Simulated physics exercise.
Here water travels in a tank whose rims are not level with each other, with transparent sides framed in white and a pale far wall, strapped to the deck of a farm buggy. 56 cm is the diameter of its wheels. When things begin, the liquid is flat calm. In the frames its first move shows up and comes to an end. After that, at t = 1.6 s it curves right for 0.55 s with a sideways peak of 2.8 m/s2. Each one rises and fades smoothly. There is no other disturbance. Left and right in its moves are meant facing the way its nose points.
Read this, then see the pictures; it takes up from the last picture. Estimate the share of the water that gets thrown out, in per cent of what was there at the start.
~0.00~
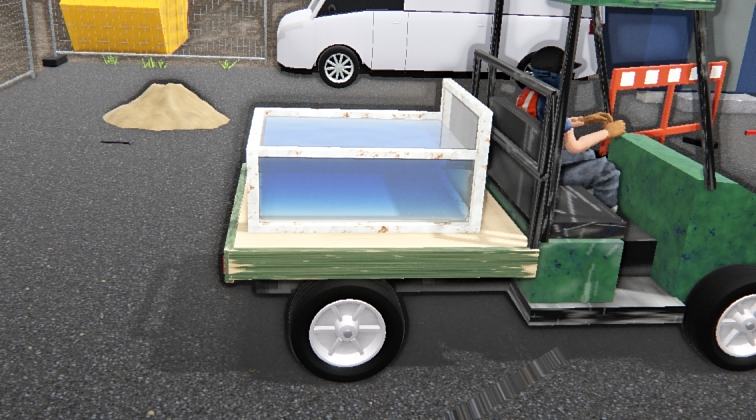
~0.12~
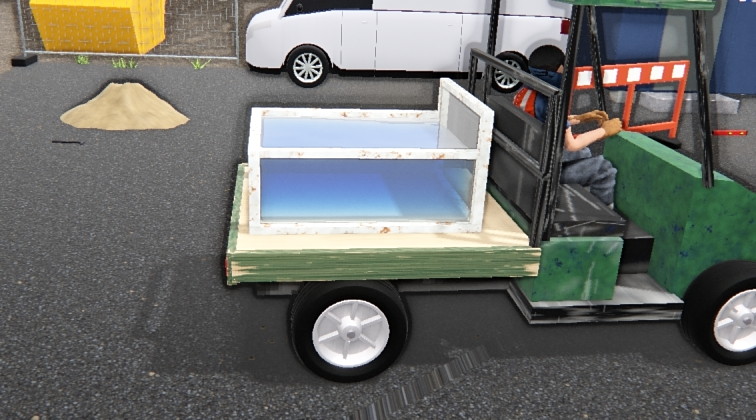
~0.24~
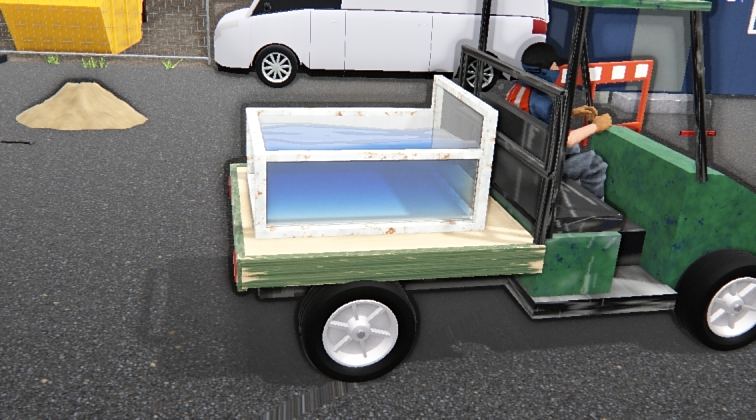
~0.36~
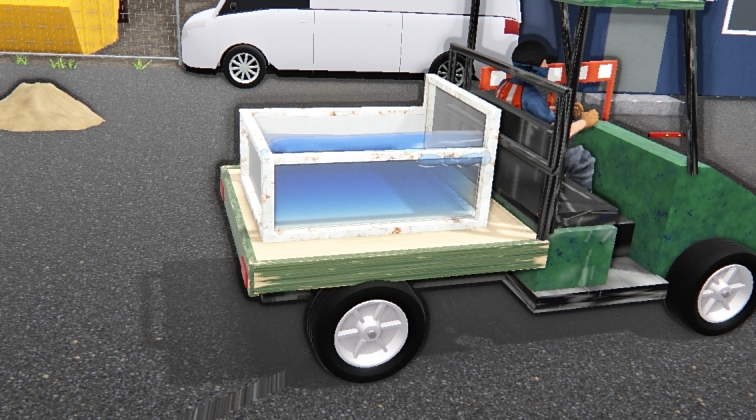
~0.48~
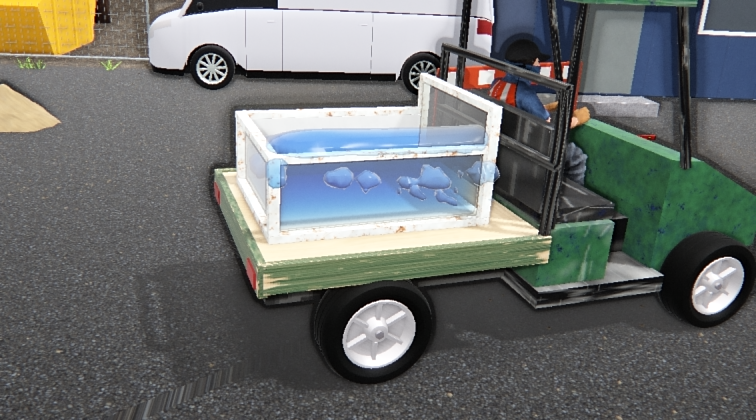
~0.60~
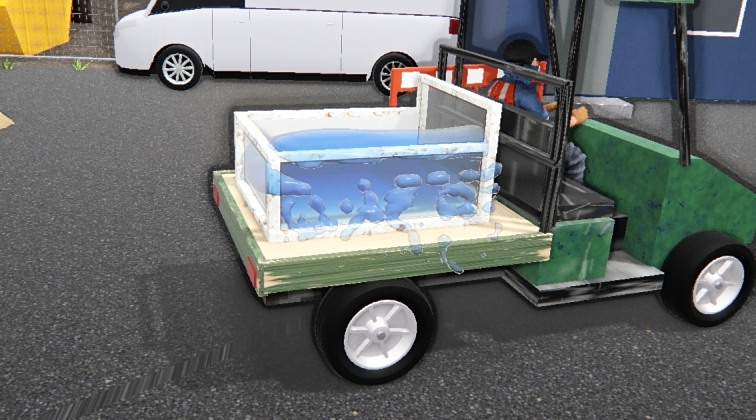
23 %.
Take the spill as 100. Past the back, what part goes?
Roughly 10 in a hundred.
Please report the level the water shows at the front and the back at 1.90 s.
Some 32 cm in front and some 30 cm behind.
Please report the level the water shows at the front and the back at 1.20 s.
Level, front = 32 cm; level, back = 30 cm.
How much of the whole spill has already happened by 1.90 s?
By that time, around 40 percent of it is out.
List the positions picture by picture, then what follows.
In the first frame, it lies level with the rim line; the front is on the right, levels are read along the near wall; a wheel hub at (348, 338).
In the second frame, the surface is at (458, 143) by the front wall; at (276, 148) by the back wall; it climbs 3° towards the near side.
In the third frame, the surface is at (461, 141) by the front wall; at (280, 144) by the back wall; it climbs 9° towards the near side.
In the fourth frame, the surface is at (464, 131) by the front wall; at (286, 137) by the back wall; it climbs 17° towards the near side.
In the fifth frame, the surface is at (466, 124) by the front wall; at (290, 131) by the back wall; it climbs 21° towards the near side.
In the sixth frame, the surface is at (465, 127) by the front wall; at (290, 131) by the back wall; it climbs 19° towards the near side; a wheel hub at (384, 340); water is coming over the near side.
Then, 1.20 s in, the surface is 31 cm up at the front and 30 cm at the back; 8 per cent is out, over the near side.
Then, 1.90 s in, the surface is 31 cm up at the front and 31 cm at the back; 10 per cent is out, over the near side.
Then, 2.70 s in, the surface is 31 cm up at the front and 32 cm at the back; 19 per cent is out, over the near side and the far side.
Then, 5.14 s in, 23 per cent is out, over the far side and the near side, 68 of 294 litres.
